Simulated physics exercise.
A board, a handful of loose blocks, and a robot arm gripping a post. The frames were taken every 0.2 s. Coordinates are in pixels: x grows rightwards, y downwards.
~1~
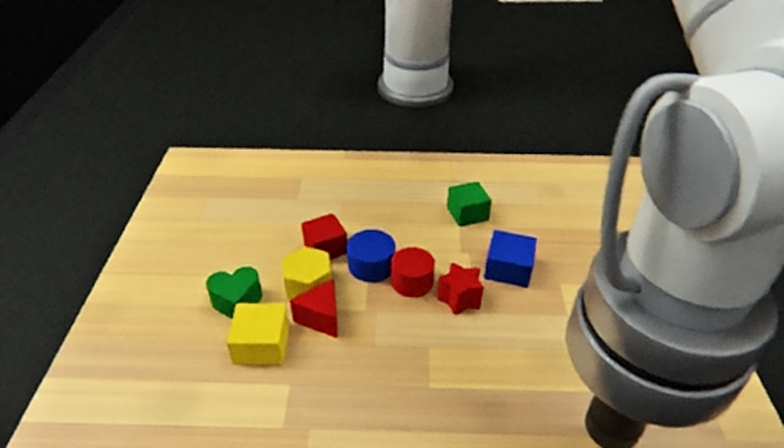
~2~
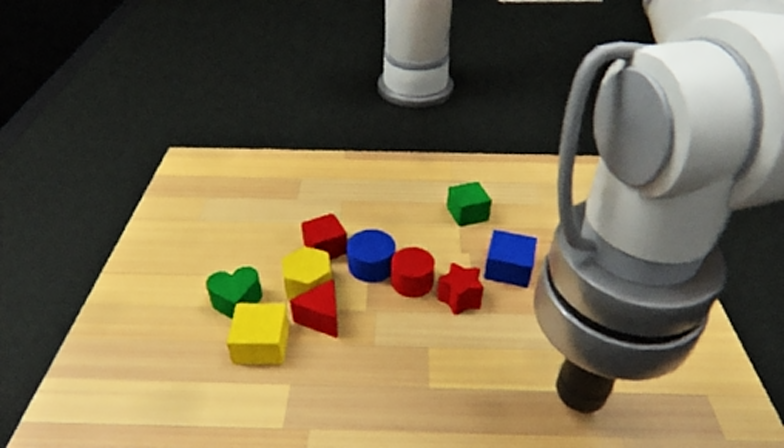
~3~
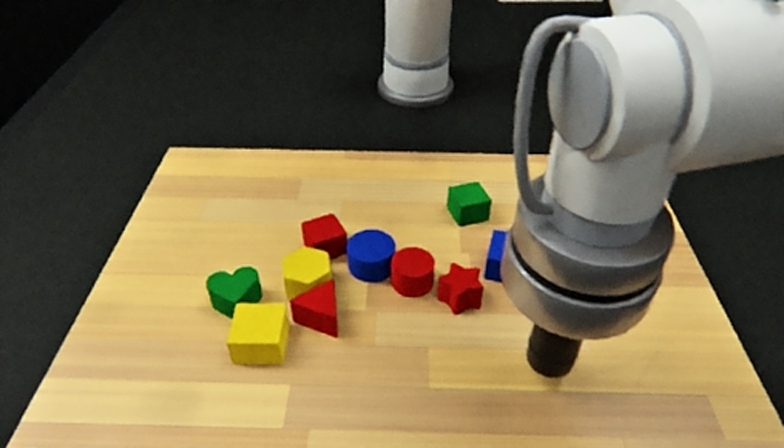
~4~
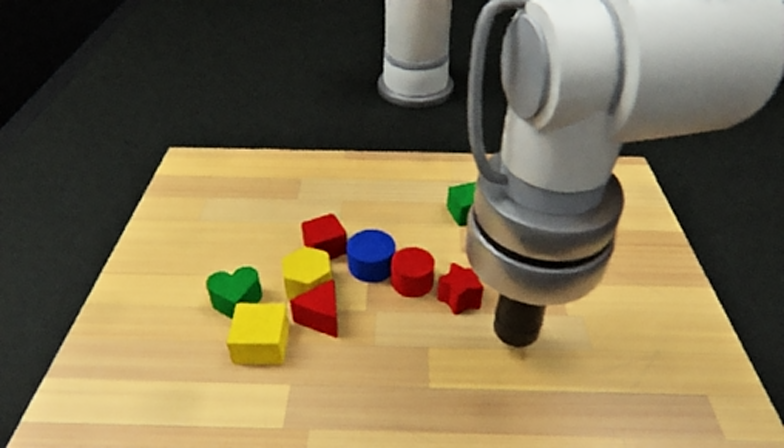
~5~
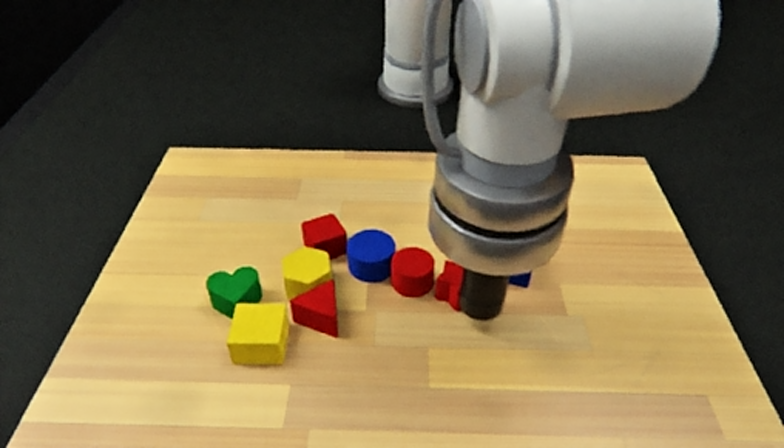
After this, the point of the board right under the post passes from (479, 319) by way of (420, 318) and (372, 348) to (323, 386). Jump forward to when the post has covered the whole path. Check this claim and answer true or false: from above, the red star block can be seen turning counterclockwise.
False.
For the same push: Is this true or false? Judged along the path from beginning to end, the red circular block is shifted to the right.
This is true.
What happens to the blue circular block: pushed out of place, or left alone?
Once the post is done, the blue circular block is in a new spot.
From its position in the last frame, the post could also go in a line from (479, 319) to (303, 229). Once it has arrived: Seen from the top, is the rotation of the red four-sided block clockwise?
No - that is not the case.
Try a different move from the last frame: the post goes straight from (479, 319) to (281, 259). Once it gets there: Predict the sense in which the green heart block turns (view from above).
From overhead, the rotation is counterclockwise.
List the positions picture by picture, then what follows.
Tip of the post (611, 429), middles of tops, red four-sided block (324, 227), blue circular block (371, 245), red circular block (413, 261), red star block (462, 277), in the first picture.
Post (581, 392), nothing pushed, in the second picture.
Post (549, 359), nothing pushed, in the third picture.
Post (516, 330), nothing pushed, in the fourth picture.
Post (481, 305), red four-sided block (324, 227), blue circular block (371, 245), red circular block (413, 261), red star block (459, 274), in the fifth picture.
On the path given first. One third of the way, post (420, 304); red four-sided block (321, 226); blue circular block (362, 241); red circular block (405, 253); red star block (447, 265), turned 40° clockwise.
Two thirds of the way, post (371, 335); red four-sided block (321, 226); blue circular block (362, 241); red circular block (405, 253); red star block (447, 265), turned 40° clockwise.
At the end, post (321, 372); red four-sided block (321, 226); blue circular block (362, 241); red circular block (405, 253); red star block (447, 265), turned 40° clockwise.
